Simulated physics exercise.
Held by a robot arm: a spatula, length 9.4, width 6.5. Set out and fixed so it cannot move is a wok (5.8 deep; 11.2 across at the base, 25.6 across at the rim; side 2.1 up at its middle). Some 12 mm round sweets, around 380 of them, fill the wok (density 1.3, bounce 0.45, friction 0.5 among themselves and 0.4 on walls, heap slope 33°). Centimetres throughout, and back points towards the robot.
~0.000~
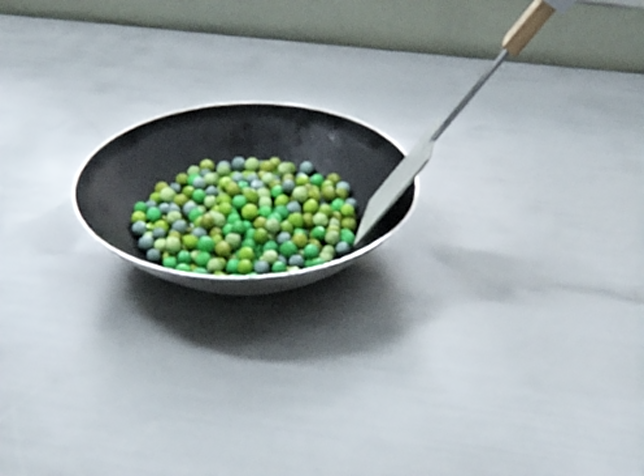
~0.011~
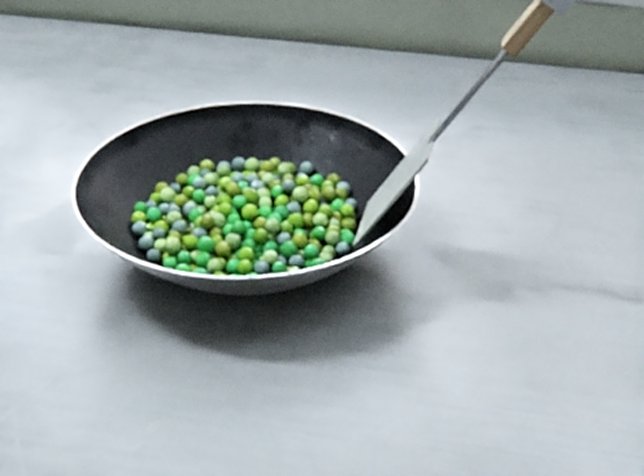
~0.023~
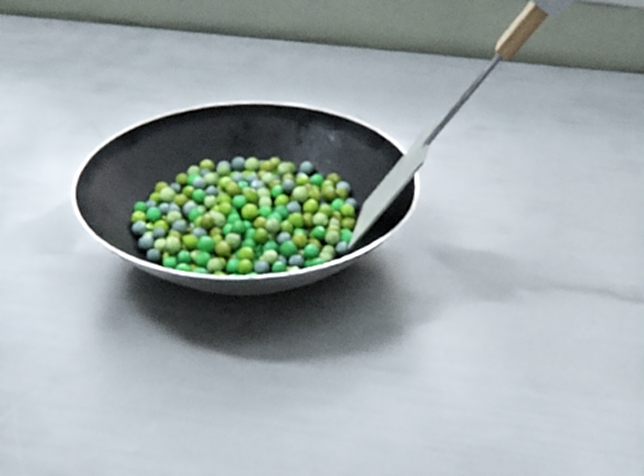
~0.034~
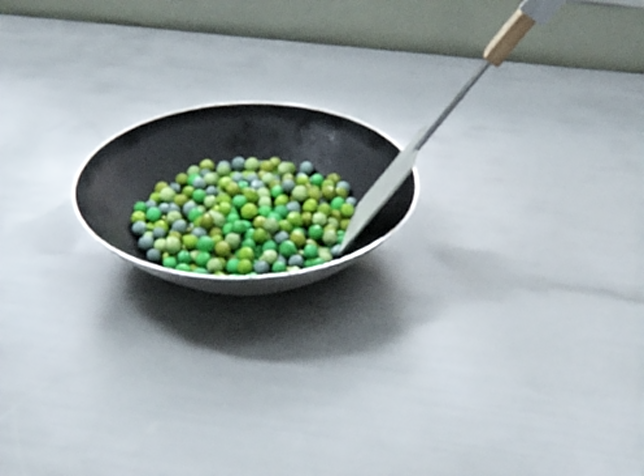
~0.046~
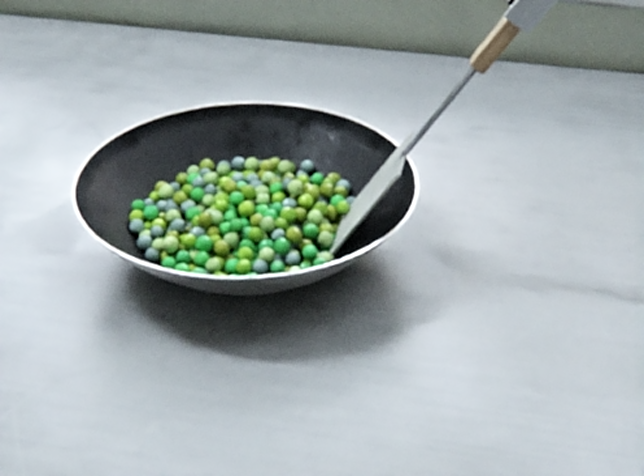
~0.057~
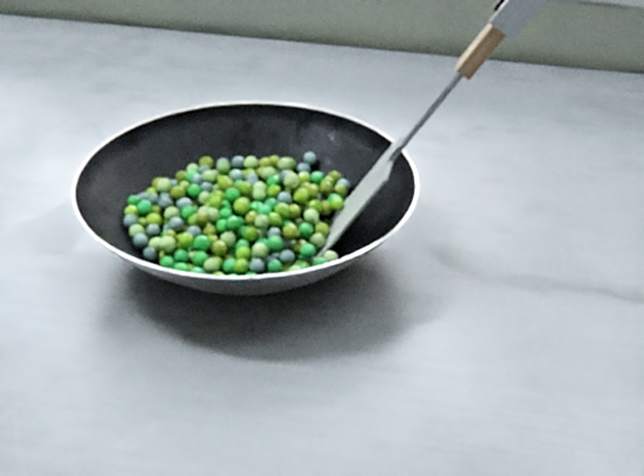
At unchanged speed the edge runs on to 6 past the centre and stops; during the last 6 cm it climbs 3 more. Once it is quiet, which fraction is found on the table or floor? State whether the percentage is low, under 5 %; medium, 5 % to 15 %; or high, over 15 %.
The percentage is medium.
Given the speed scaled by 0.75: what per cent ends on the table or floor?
Roughly 5 percent ends on the table or floor.
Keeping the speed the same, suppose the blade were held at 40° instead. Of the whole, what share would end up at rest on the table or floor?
5 %.
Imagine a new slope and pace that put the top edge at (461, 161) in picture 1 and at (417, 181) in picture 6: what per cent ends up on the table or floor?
My guess would be close to 10 per cent.
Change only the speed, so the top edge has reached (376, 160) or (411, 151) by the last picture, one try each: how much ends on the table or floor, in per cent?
I'd estimate some 20 and 0 in a hundred.
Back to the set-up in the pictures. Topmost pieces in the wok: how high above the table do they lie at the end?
Some 6.5 cm above the table.
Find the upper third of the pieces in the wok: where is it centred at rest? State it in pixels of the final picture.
Pixel position: Approx. (148, 190).
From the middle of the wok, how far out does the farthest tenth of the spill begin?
Some 35 cm.
After 0.11 s, sloping 58°, highest piece 6 above the table; 385 in the wok.
After 0.16 s, sloping 58°, highest piece 7 above the table; 385 in the wok.
After 0.39 s, sloping 58°, highest piece 8 above the table; 352 in the wok, 30 on the table or floor, 3 on the blade or in flight.
After 1.44 s, sloping 58°, highest piece 6 above the table; 351 in the wok, 34 on the table or floor.
In the end, 351 in the wok, 34 on the table or floor. That is 9 % on the table or floor.
